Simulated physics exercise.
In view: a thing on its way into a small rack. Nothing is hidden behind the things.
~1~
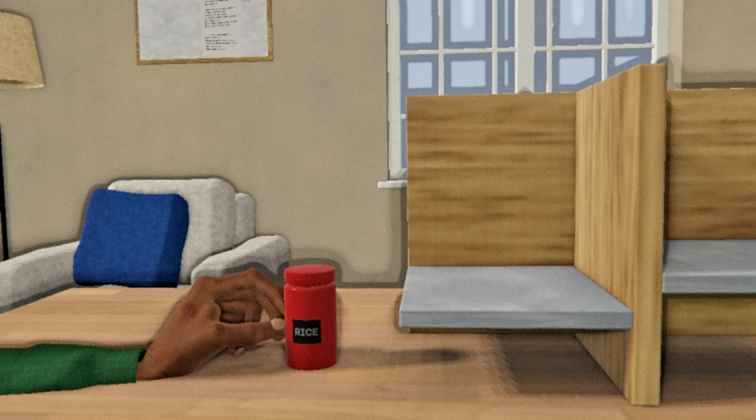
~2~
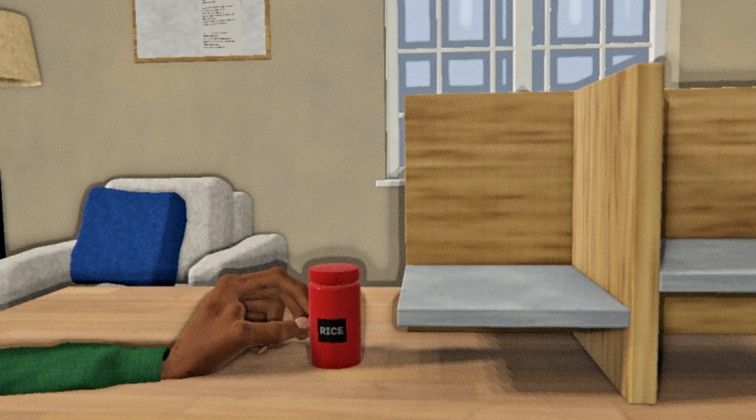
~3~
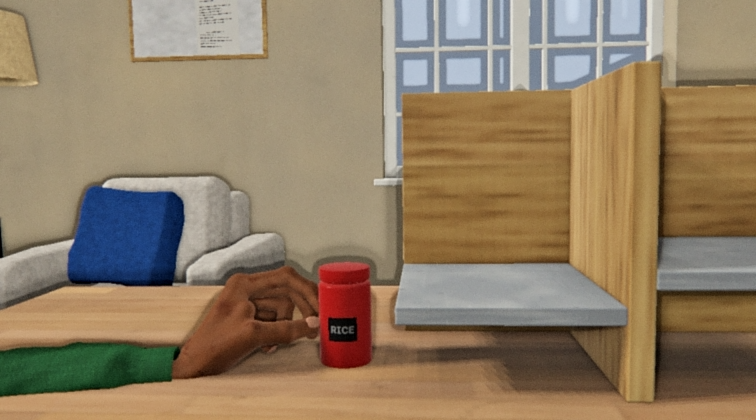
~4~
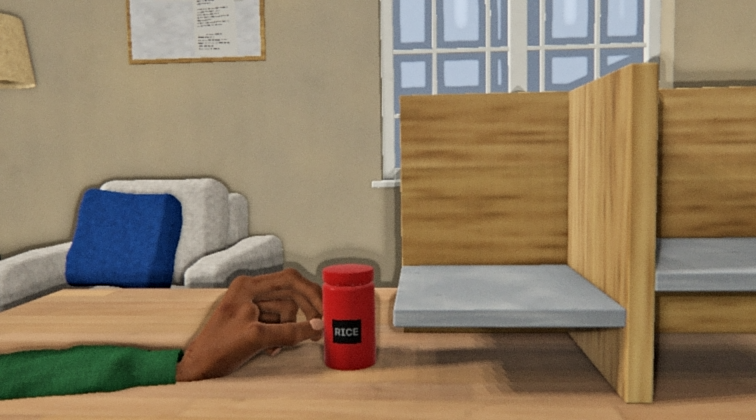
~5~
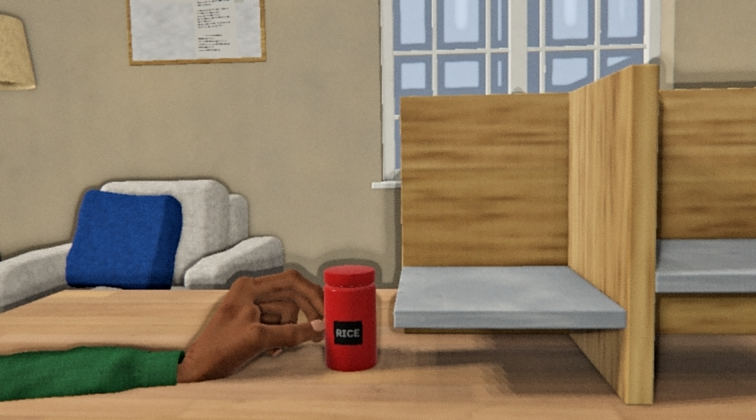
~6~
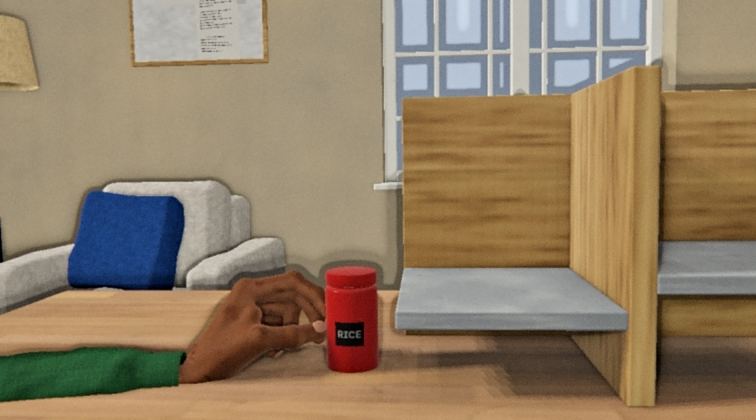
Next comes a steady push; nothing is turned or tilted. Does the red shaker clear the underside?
Outcome: The red shaker catches on the edge.
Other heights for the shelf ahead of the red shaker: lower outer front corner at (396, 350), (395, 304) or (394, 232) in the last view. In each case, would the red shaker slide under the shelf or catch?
In turn it stops at the shelf; is too tall; clears the shelf.
Then, 0.20 s on from there, red shaker sliding up to the opening near (362, 319).
Then, 0.26 s on from there, red shaker sliding up to the opening near (374, 319).
Then, 0.76 s on from there, red shaker stopped at the opening near (375, 319).
In the end, the red shaker is too tall, near (375, 319).
